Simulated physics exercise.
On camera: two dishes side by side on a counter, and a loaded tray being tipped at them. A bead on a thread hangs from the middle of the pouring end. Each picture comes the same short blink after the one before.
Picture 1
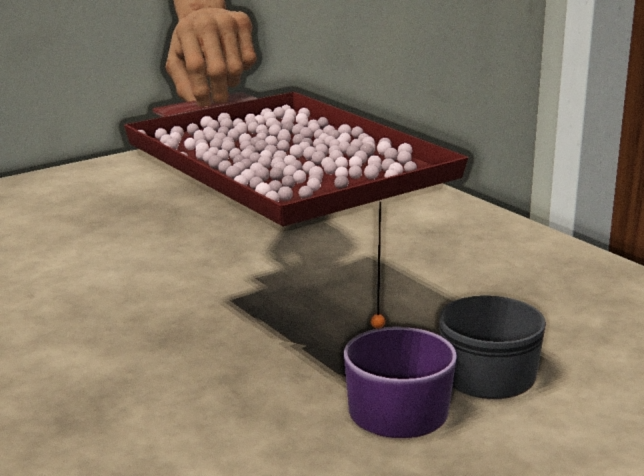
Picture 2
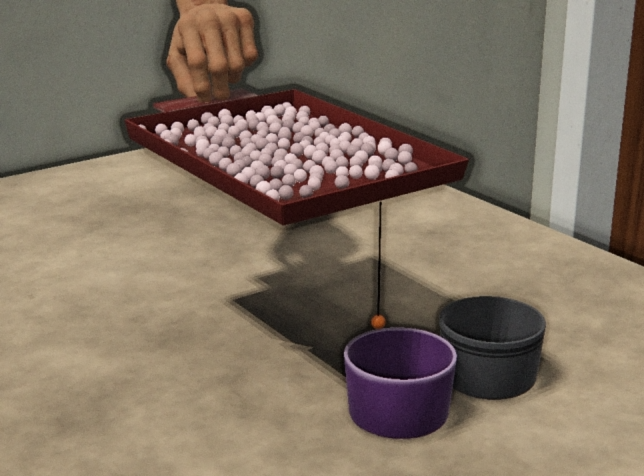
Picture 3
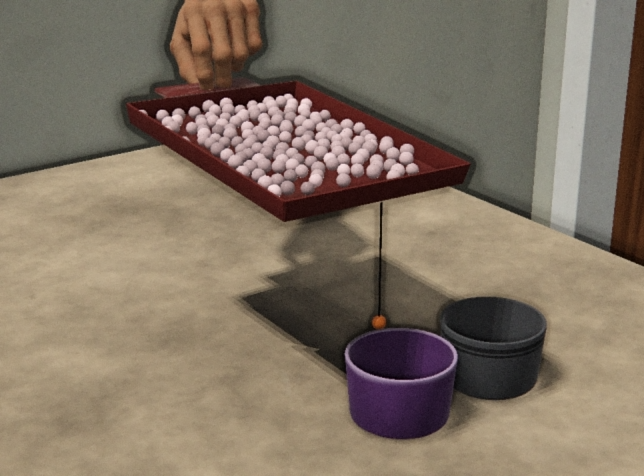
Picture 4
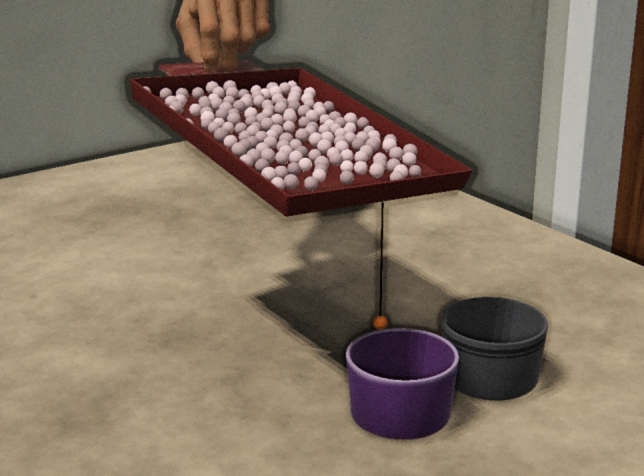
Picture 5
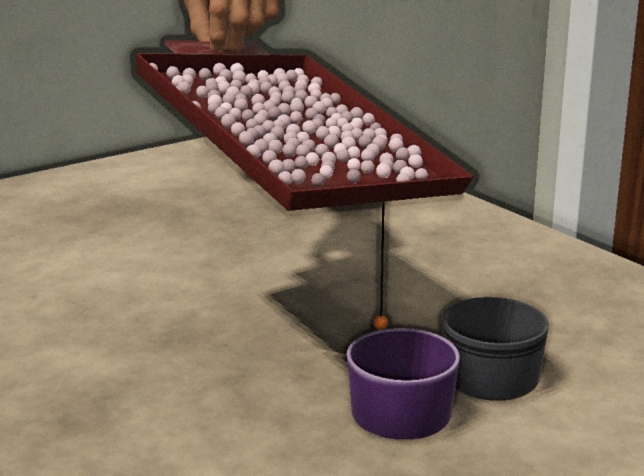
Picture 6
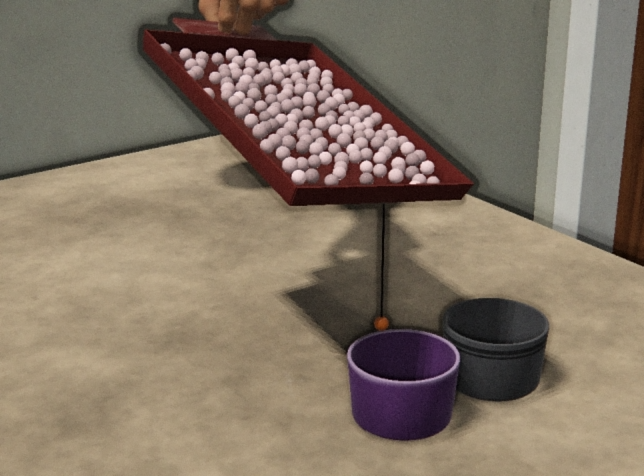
Red tray of pale pink beads tilting steeply as a hand raises its far end, beads shifting, above purple and dark grey dishes.
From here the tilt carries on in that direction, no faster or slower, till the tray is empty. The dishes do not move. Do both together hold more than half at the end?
They take over half between them.
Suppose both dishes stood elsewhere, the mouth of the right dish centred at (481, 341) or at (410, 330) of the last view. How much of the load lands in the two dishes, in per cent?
The first gives 50 %, the second 20 %.
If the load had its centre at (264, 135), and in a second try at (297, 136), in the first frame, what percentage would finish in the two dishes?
Near 70 % and 80 %.
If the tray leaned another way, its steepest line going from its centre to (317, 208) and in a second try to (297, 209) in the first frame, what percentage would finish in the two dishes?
Near 10 % and 0 %.
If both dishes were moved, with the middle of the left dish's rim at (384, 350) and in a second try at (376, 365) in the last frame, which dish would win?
At the first place right, at the second the right-hand dish.
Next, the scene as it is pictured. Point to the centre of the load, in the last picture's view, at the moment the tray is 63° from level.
Near (416, 149).
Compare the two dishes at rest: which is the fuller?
Fuller: The right dish.
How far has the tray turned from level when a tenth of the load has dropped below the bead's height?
Around 75° of tilt.
Soon, tray tipped steeply; nearly all on the tray; a stray few in the right dish; a small part in the air.
A while on, tray tipped right over; a small part on the tray; a small part in the left dish; about two thirds in the right dish; a small part outside both; about a quarter in the air.
Towards the end, tray tipped past a quarter turn; a small part in the left dish; most in the right dish; about a quarter outside both.
Finally, tray tipped past a quarter turn; a small part in the left dish; most in the right dish; about a quarter outside both.
